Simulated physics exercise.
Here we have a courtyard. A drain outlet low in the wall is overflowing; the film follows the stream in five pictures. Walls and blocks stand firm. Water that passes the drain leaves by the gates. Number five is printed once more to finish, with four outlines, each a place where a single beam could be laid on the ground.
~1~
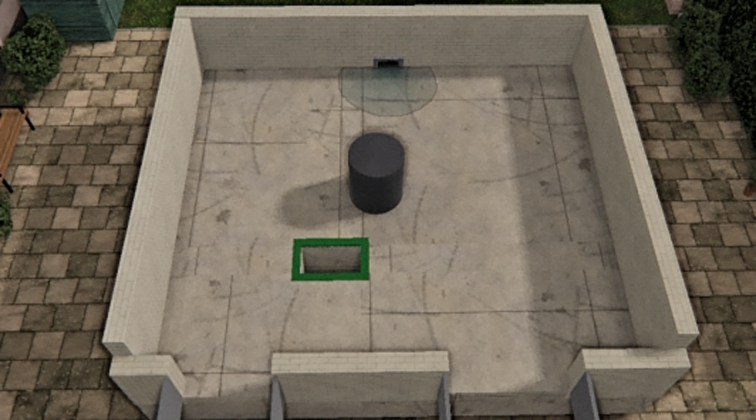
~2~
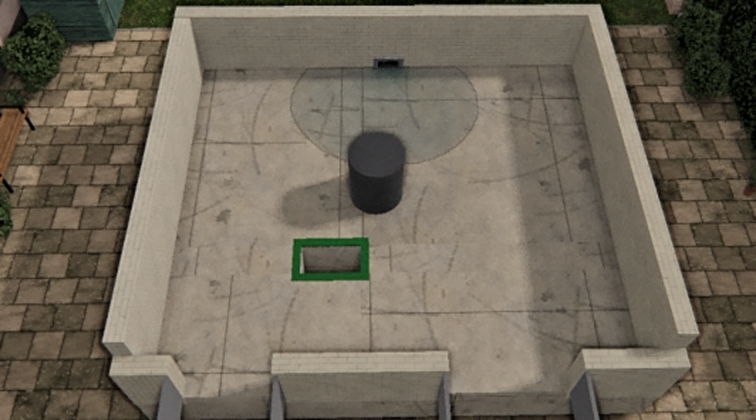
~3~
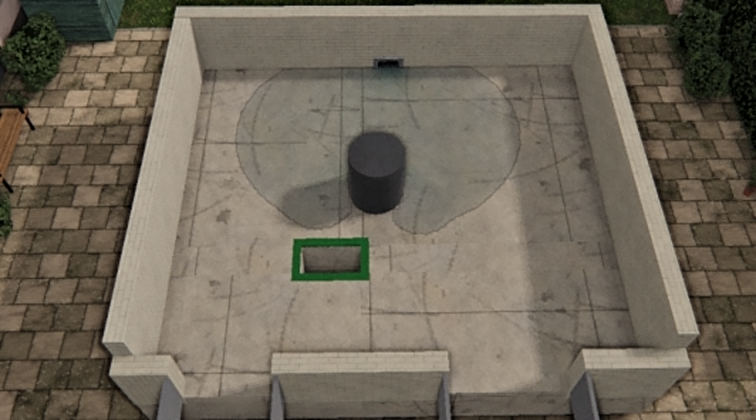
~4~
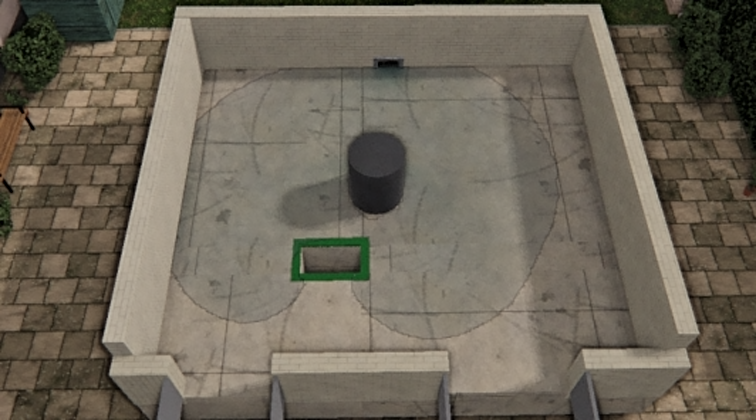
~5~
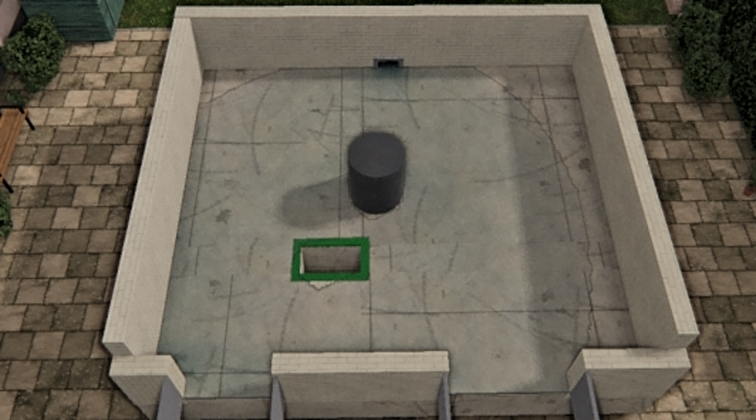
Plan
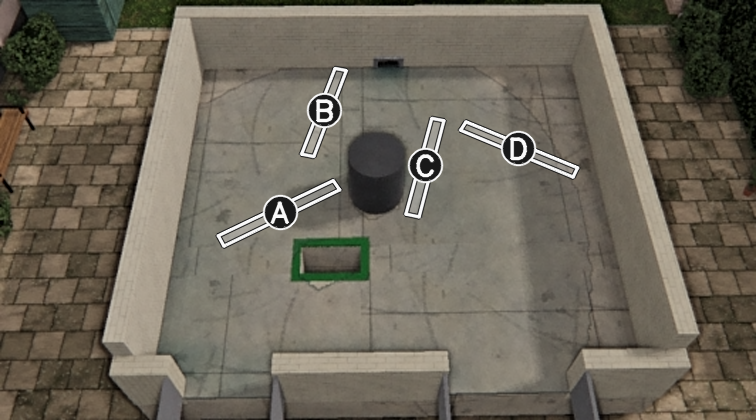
Water spread from a small opening in the back wall of a courtyard, flowed around a dark cylinder, reached the green-edged drain, and went on to cover most of the floor.
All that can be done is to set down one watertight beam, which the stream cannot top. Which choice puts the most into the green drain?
B.
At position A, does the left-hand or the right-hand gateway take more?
The left gate.
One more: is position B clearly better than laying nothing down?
Yes, by a good deal.
In white, A from (221, 240) to (336, 185); B from (307, 155) to (340, 69); C from (412, 215) to (437, 119); D from (463, 126) to (575, 172).
With A, about 9 % of the stream goes into the green drain, about 91 % out by the gates.
With B, about 18 % of the stream goes into the green drain, about 82 % out by the gates.
With C, about 11 % of the stream goes into the green drain, about 89 % out by the gates.
With D, about 11 % of the stream goes into the green drain, about 89 % out by the gates.
